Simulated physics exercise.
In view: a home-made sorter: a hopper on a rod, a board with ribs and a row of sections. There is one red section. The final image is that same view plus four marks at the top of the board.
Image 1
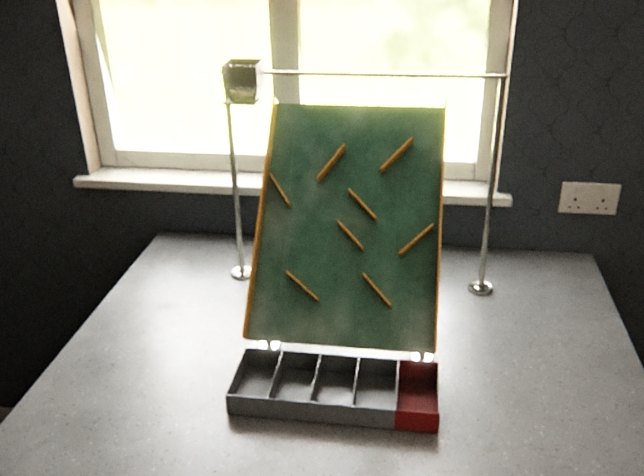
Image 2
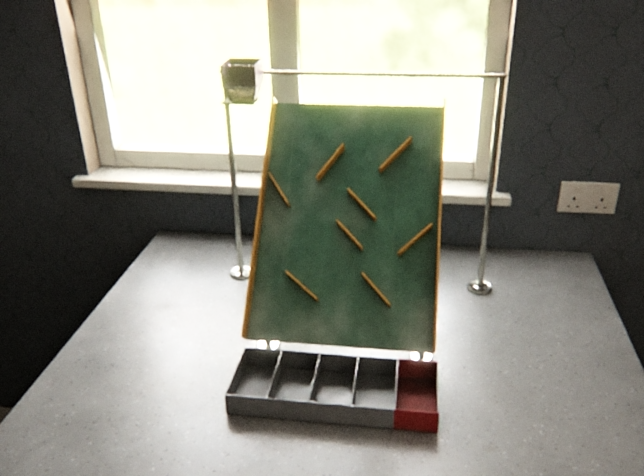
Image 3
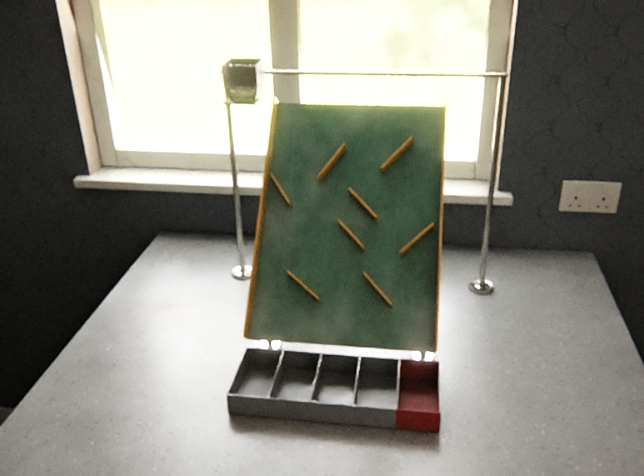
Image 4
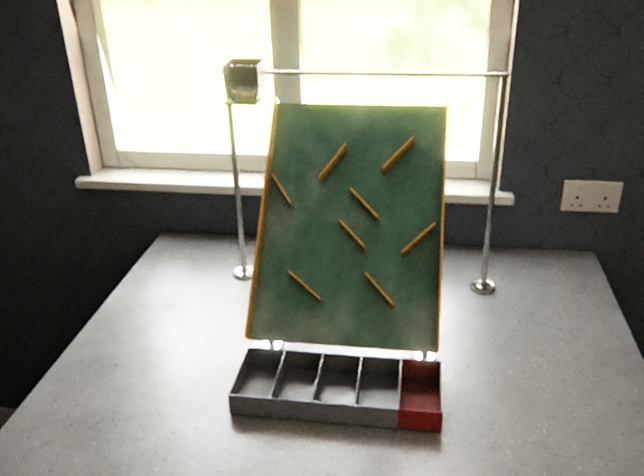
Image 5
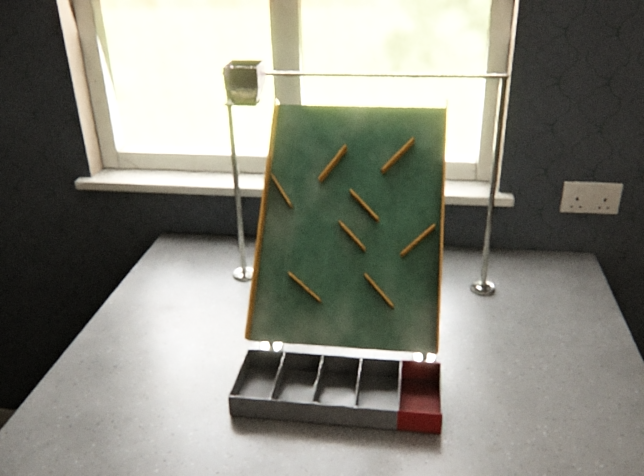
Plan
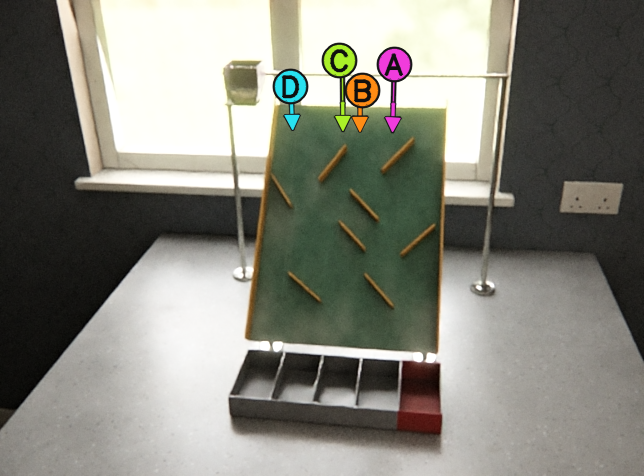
The view shakes very slightly while the ribbed green board and sectioned tray stay still.
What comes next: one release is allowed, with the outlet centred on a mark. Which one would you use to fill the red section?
A.
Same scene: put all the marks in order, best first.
The order is A, B, C, D.
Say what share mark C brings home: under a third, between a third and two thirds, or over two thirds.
It is under a third.
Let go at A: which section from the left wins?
The fifth from the left.
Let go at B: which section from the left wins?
The fifth.
On the marked copy, mark A meets the board at (392, 126); mark B meets the board at (359, 126); mark C meets the board at (342, 125); mark D meets the board at (292, 124).
For mark A, almost all in the red section, about a tenth in other sections.
For mark B, roughly two thirds in the red section, roughly a quarter in other sections, just a few held on the board.
For mark C, roughly a quarter in the red section, the larger part in other sections, just a few outside the box.
For mark D, not one piece in the red section, almost all in other sections, about a tenth held on the board.
